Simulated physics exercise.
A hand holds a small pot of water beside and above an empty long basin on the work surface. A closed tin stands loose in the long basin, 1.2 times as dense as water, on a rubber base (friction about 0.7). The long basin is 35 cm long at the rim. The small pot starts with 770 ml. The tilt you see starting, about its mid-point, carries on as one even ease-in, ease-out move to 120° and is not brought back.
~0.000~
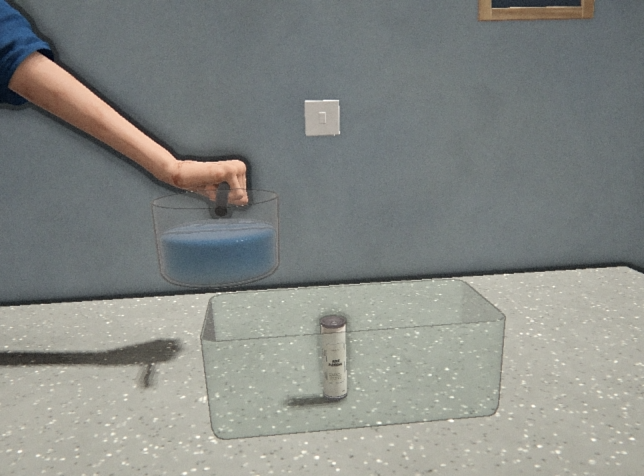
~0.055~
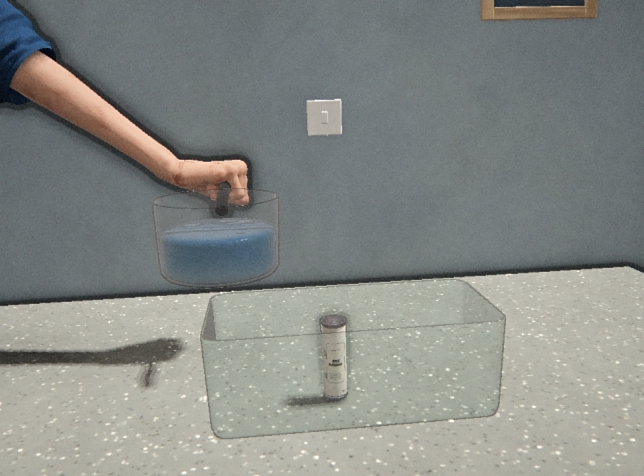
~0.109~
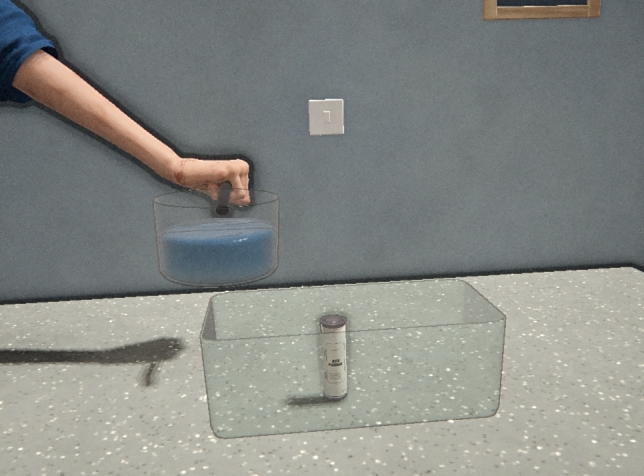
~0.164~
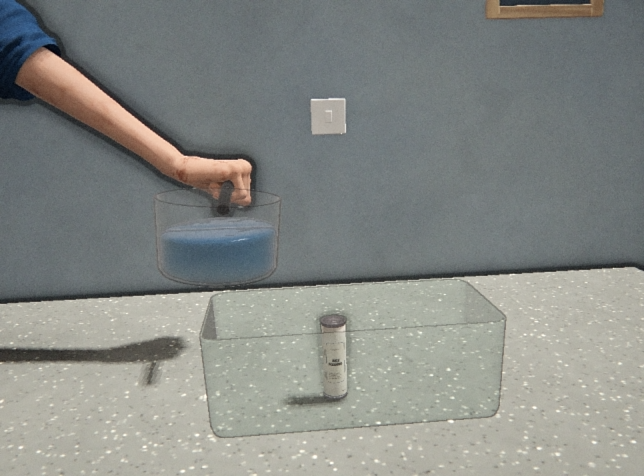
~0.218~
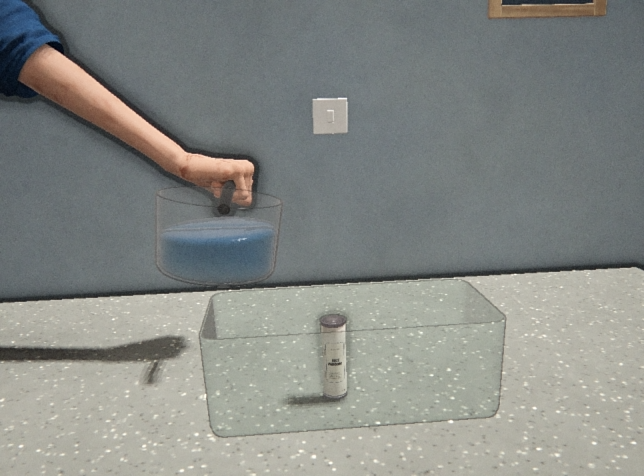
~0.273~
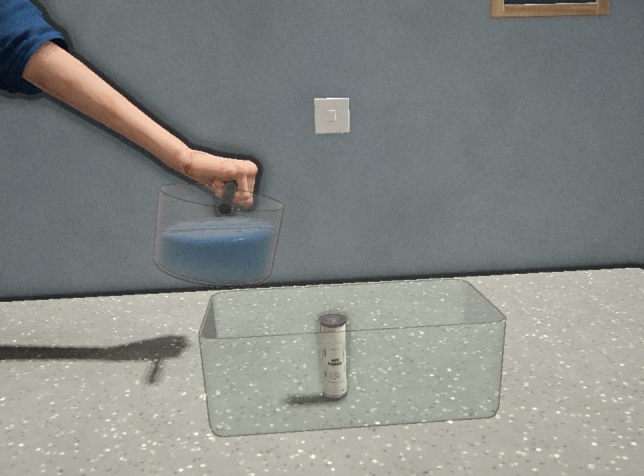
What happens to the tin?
It keeps standing.
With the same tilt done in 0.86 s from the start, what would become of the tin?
The tin goes over.
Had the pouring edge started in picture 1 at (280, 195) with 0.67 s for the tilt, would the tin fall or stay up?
Then it topples.
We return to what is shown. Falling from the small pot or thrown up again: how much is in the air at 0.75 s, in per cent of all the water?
Near 22 in a hundred.
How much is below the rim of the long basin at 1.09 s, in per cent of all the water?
Some 84 per cent.
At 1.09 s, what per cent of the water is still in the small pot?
Near 10 in a hundred.
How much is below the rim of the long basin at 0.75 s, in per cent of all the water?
Some 7 per cent.
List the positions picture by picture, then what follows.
It leans 0°; its right rim is at (278, 197); the water meets the walls at (159, 233) and (277, 227); the long basin's rim runs from (206, 318) to (483, 299); the tin's top is at (333, 324), in the first picture.
It leans 0°; its right rim is at (278, 197); the water meets the walls at (159, 232) and (277, 226), in the second picture.
It leans 2°; its right rim is at (279, 198); the water meets the walls at (160, 231) and (277, 226), in the third picture.
It leans 4°; its right rim is at (281, 200); the water meets the walls at (160, 231) and (277, 226), in the fourth picture.
It leans 8°; its right rim is at (282, 203); the water meets the walls at (160, 230) and (277, 226), in the fifth picture.
It leans 12°; its right rim is at (284, 208); the water meets the walls at (159, 230) and (278, 226), in the sixth picture.
After 0.75 s the tilt is 70° and 71 per cent is still to pour; the tin stands where it began.
After 1.09 s the tilt is 110° and 11 per cent is still to pour; the tin stands where it began.
After 1.46 s the tilt is 120° and 0 per cent is still to pour; the tin stands where it began.
After 1.85 s the tilt is 120° and 0 per cent is still to pour; the tin stands where it began.
In the end the tin stands where it began.
